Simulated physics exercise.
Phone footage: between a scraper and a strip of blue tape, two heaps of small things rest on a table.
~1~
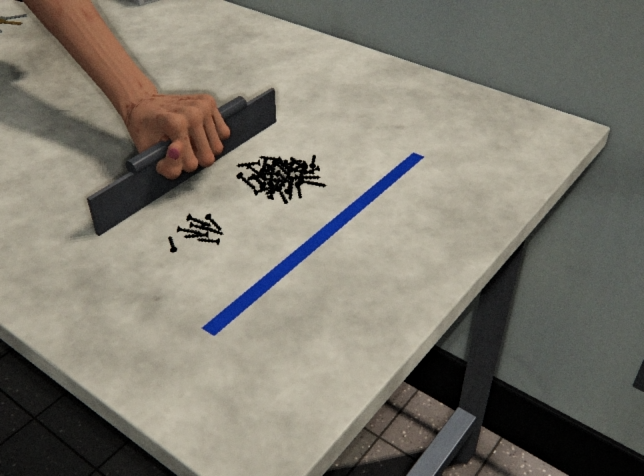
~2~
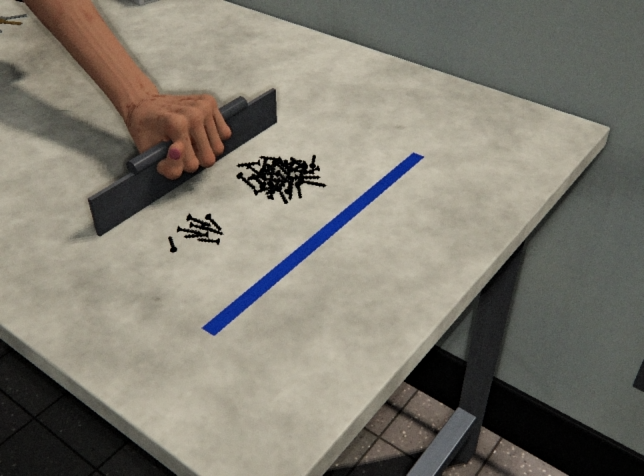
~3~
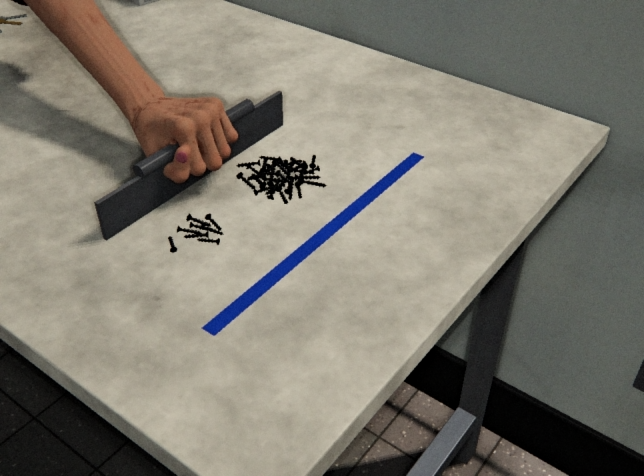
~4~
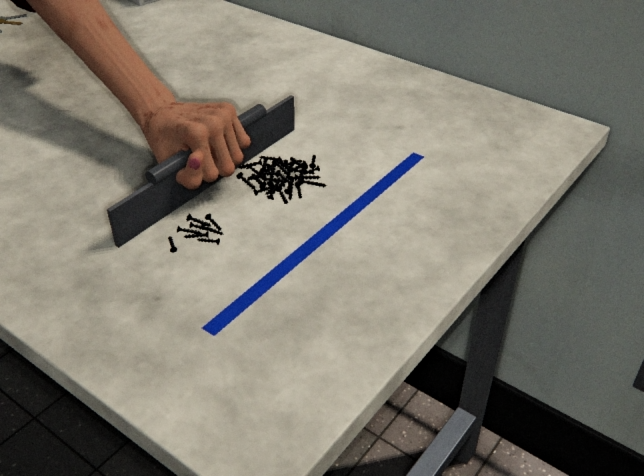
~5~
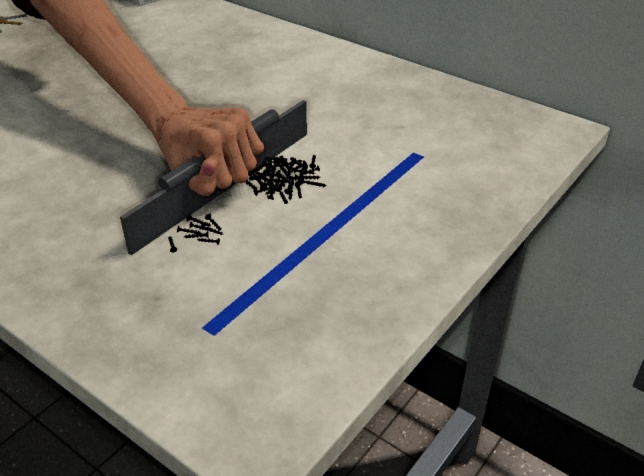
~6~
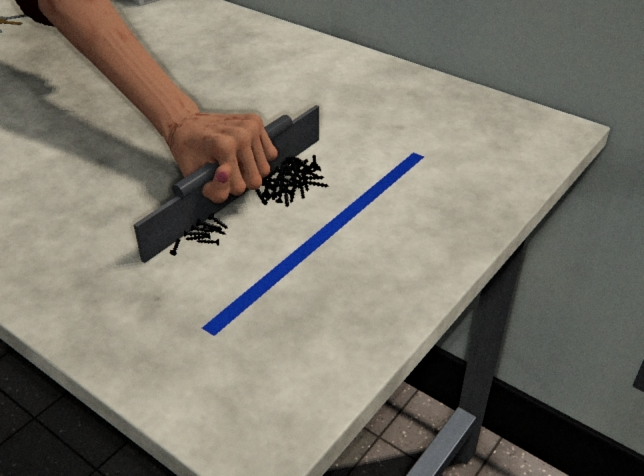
A hand slides a dark scraper rightward across the table, pushing into two heaps of black screws.
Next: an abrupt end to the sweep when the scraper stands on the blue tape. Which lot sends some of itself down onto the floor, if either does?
The nearer lot stays entirely up. The farther lot stays entirely up.
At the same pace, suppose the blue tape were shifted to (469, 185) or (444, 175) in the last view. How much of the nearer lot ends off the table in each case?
First try 0 in a hundred, second try 0 in a hundred.
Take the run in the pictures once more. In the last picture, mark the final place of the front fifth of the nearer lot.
Around (290, 308).
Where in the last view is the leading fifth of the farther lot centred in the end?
Stop point: Around (385, 234) px.
Then, 0.34 s past the last view, scraper still moving, near (284, 181); nearer lot all on the table, its front near (257, 250); farther lot all on the table, its front near (337, 217).
Then, 0.70 s past the last view, scraper stopped at the blue tape; nearer lot all on the table, its front near (317, 278); farther lot all on the table, its front near (405, 227).
Then, 0.98 s past the last view, scraper stopped at the blue tape; nearer lot all on the table, its front near (343, 275); farther lot all on the table, its front near (426, 231).
Finally, scraper stopped at the blue tape; nearer lot all on the table, its front near (343, 275); farther lot all on the table, its front near (426, 231).
